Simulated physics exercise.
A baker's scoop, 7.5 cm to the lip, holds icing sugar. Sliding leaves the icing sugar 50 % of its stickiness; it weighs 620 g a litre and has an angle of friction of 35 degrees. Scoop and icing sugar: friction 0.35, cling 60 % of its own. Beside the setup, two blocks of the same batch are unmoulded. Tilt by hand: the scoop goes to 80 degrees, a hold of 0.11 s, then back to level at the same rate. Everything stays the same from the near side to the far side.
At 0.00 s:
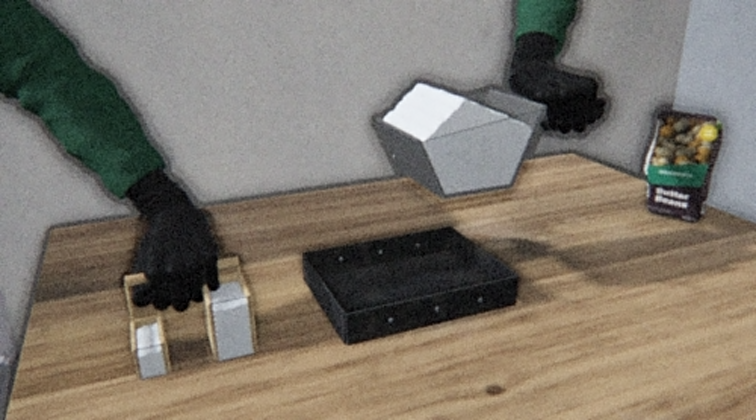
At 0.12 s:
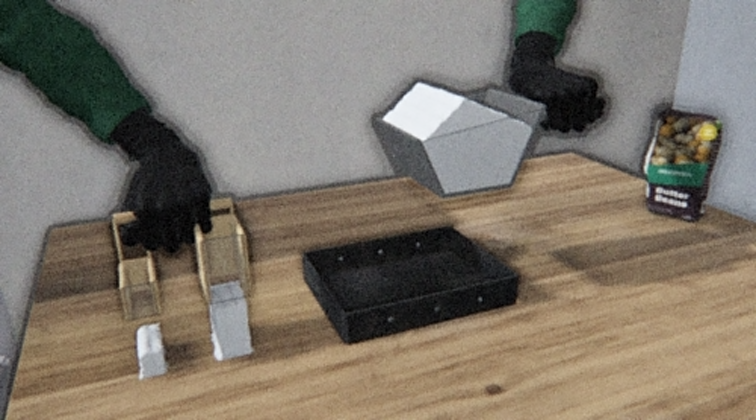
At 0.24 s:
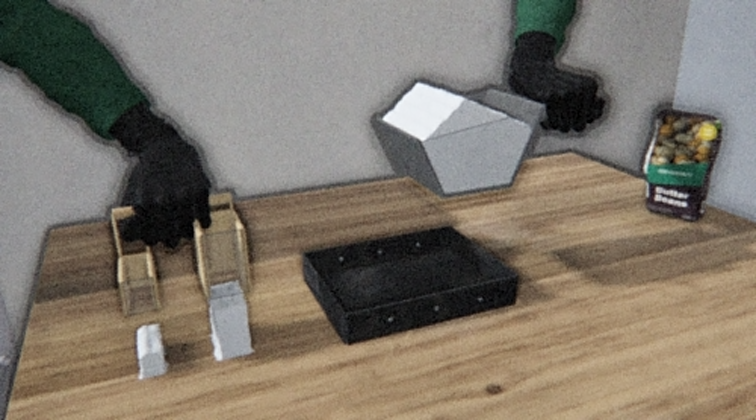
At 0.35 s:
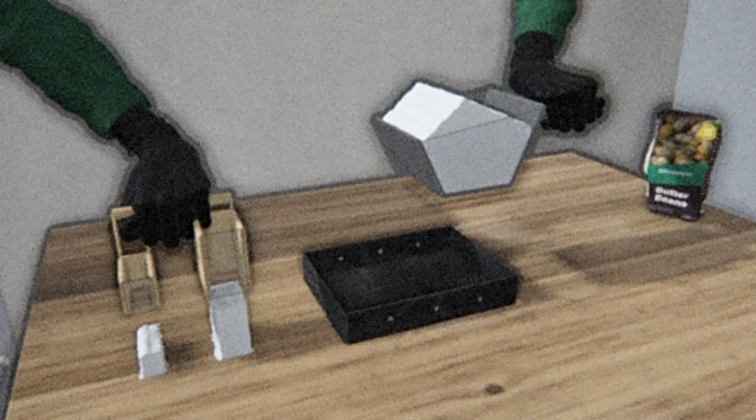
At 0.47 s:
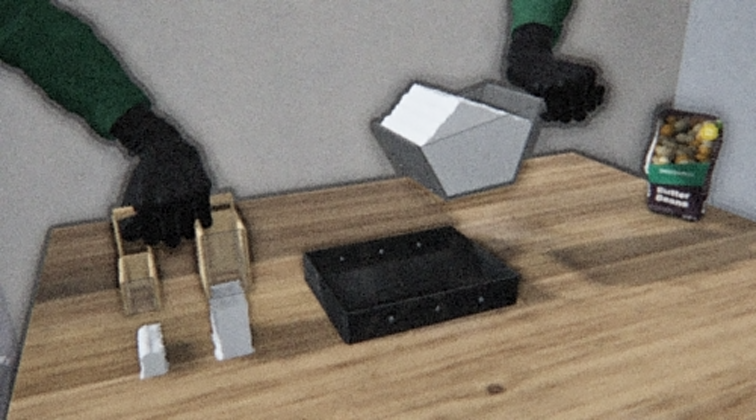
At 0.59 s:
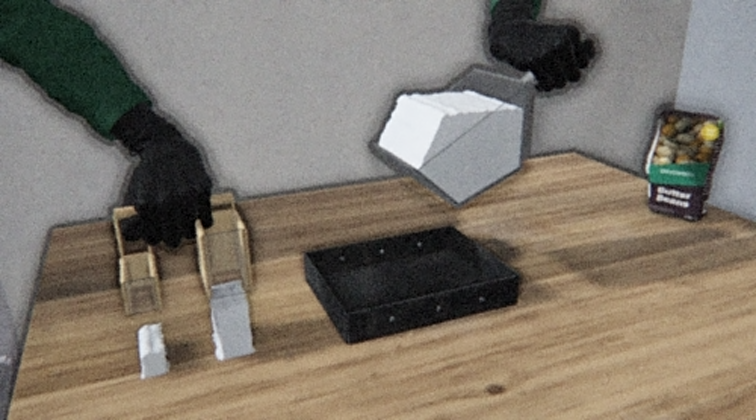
A grey scoop heaped with white icing sugar is held above a pale wooden table, seen from slightly above against grey walls. Below it sits a shallow black tray, with a green-labelled bag at right and wooden moulds under a black-gloved, green-sleeved hand at left. That hand draws the moulds back off two white blocks, then the other hand tilts the scoop leftward and down, the camera still.
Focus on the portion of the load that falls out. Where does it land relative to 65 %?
It lands below 65 %.
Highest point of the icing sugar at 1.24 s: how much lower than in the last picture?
Some 2.5 cm.
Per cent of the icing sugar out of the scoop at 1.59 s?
Roughly 60 percent.
After 0.89 s, the scoop is at 75 degrees and 0 % has left it.
After 1.24 s, the scoop is at 70 degrees and 56 % has left it.
After 1.59 s, the scoop is at 8 degrees and 58 % has left it.
After 1.94 s, the scoop is at 0 degrees and 58 % has left it.
After 2.05 s, at the end, the scoop is at 0 degrees and 58 % has left it.
